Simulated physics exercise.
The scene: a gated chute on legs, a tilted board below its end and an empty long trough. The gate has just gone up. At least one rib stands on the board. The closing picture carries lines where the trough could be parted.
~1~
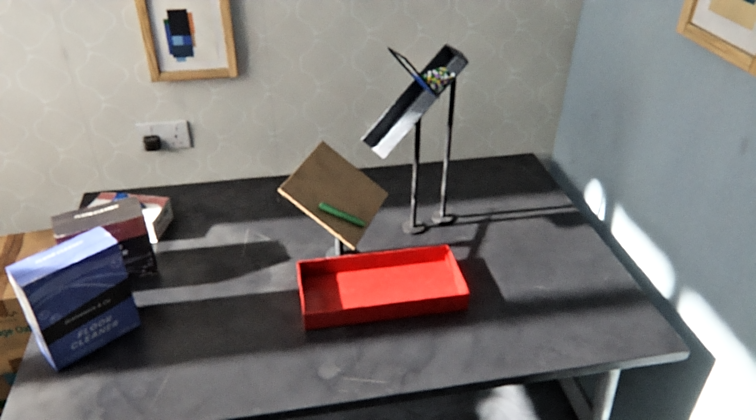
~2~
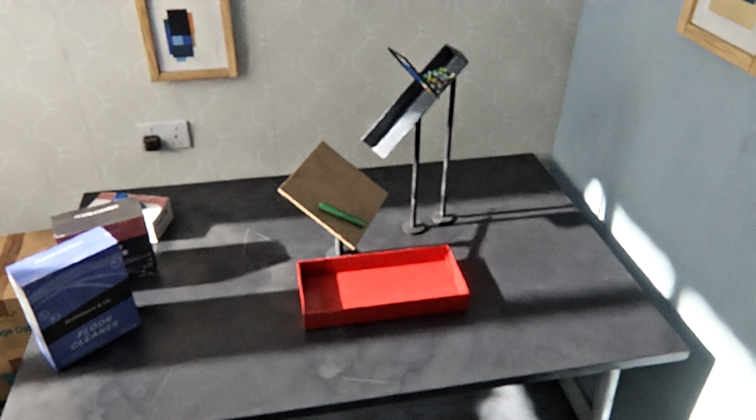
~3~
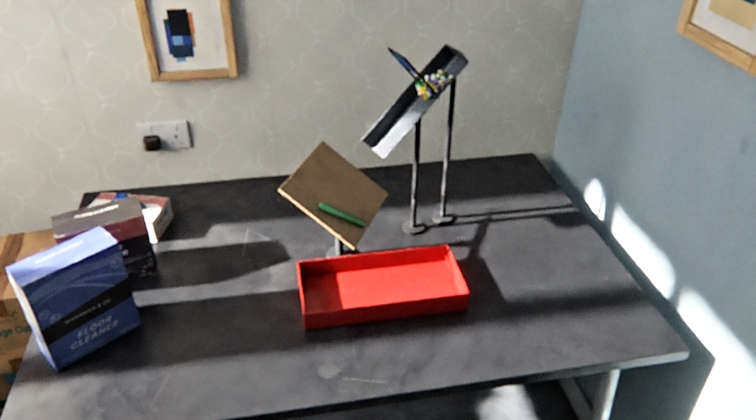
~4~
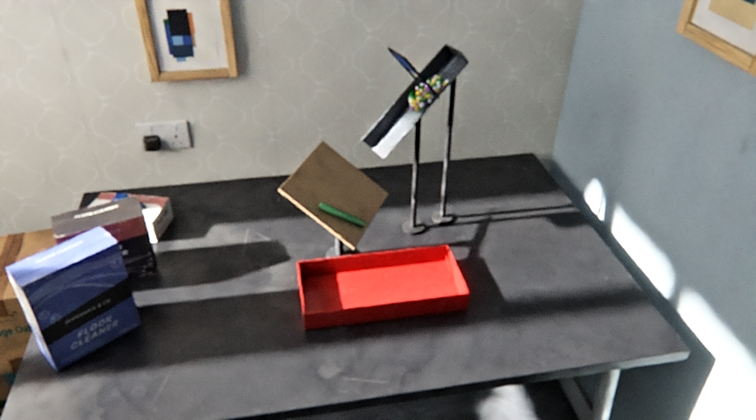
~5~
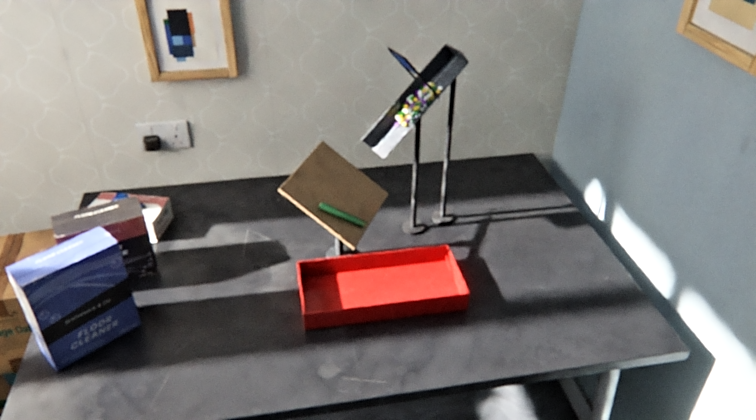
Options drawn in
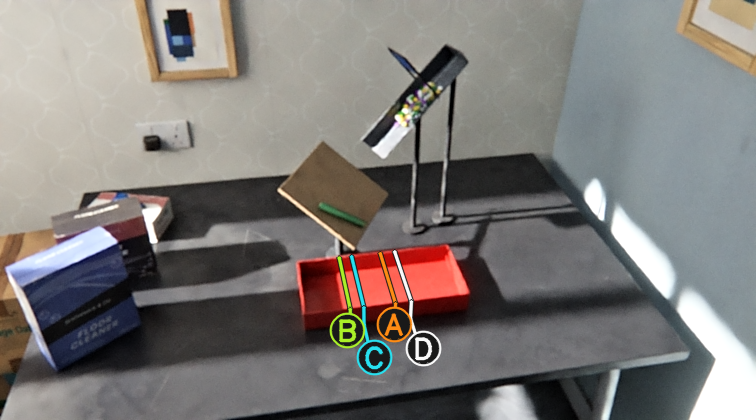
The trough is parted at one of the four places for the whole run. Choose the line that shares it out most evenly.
D works best here.
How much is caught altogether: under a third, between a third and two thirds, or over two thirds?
About that: Between a third and two thirds.
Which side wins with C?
The right side.
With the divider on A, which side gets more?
More lands on the right.
On the marked copy, line A crosses the front rim at (395, 302); line B crosses the front rim at (350, 308); line C crosses the front rim at (363, 306); line D crosses the front rim at (411, 300).
Choosing A, of what is caught, a small part on the left of the divider, nearly all on the right.
Choosing B, of what is caught, none on the left of the divider, all on the right.
Choosing C, of what is caught, none on the left of the divider, all on the right.
Choosing D, of what is caught, about half on the left of the divider, about half on the right.
